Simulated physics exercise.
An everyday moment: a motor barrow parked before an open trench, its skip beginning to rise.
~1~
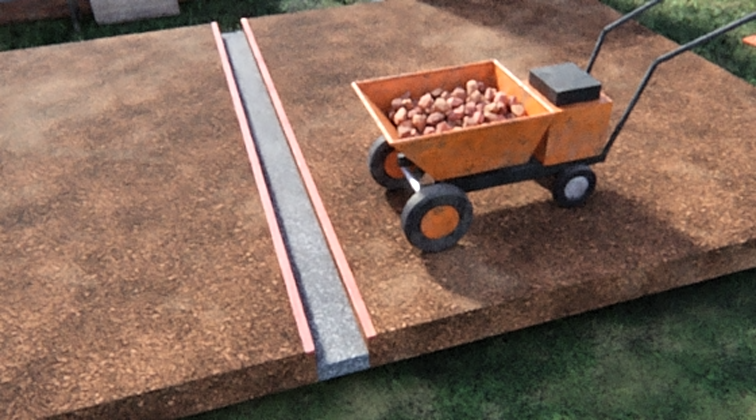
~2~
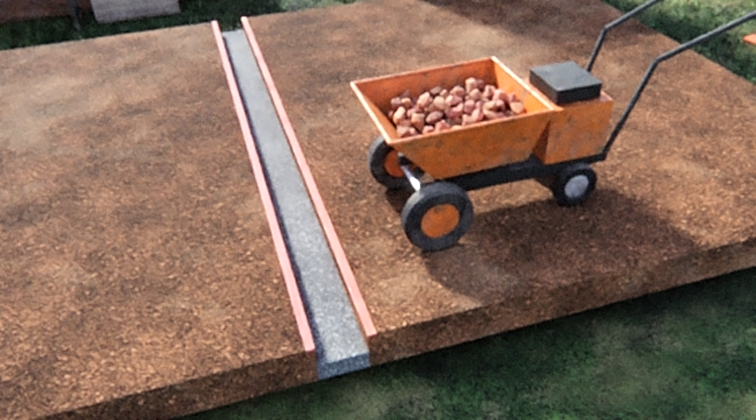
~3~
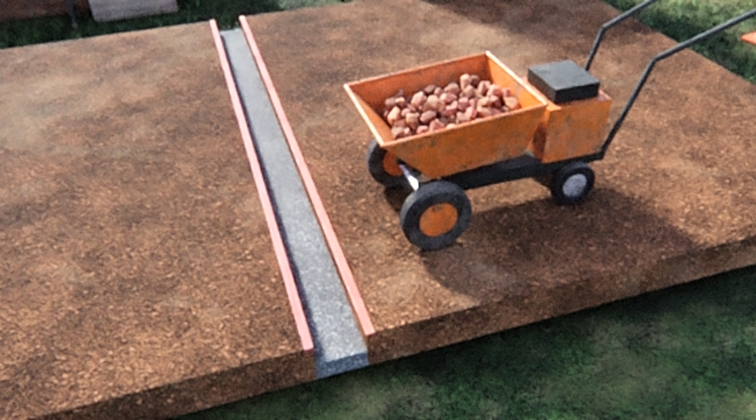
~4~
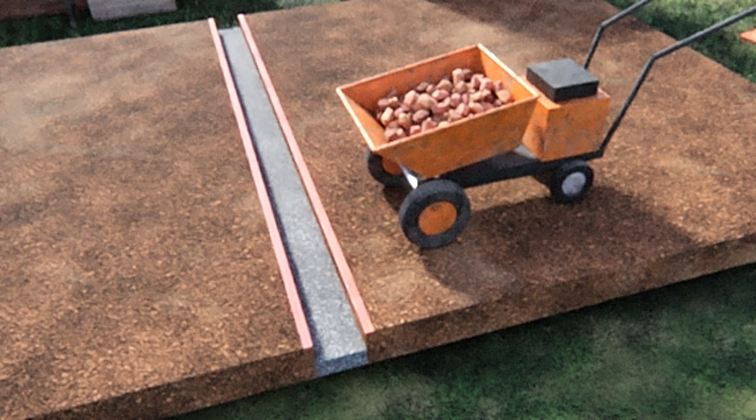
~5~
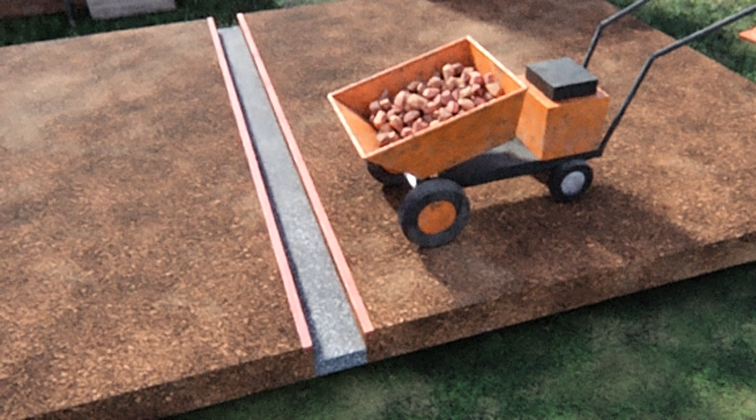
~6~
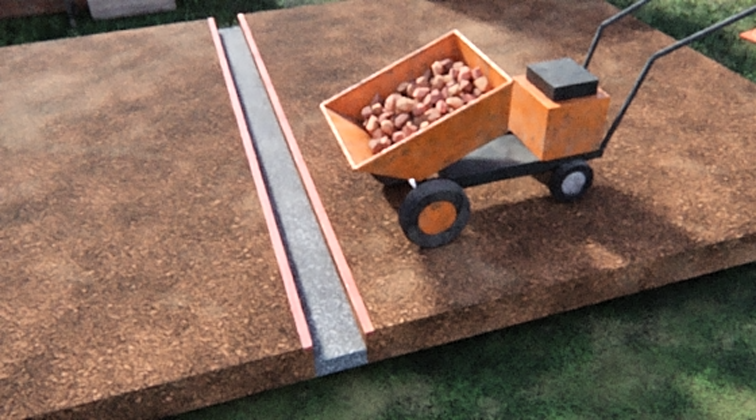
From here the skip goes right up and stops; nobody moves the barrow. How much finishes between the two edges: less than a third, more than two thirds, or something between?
Between the edges lies between a third and two thirds of the load.
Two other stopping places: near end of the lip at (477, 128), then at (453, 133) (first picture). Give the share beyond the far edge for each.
First some 0, then 0 per cent.
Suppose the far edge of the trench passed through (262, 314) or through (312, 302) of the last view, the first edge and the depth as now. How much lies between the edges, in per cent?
Near 70 % and 30 %.
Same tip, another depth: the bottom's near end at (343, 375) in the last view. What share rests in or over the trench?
Close to 80 per cent.
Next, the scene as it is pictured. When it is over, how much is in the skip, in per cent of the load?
About 35 per cent.
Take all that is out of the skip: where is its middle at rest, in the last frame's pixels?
Near (297, 242).
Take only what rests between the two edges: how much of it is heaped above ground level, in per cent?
Near 25 %.
Soon, skip tipped steeply; all in the skip.
A while on, skip tipped right over; about two thirds in the skip; about a quarter in or heaped over the trench; a stray few beyond it.
Towards the end, skip tipped right over; about a third in the skip; about half in or heaped over the trench; a small part beyond it.
Finally, skip tipped right over; about a third in the skip; about half in or heaped over the trench; a small part beyond it.
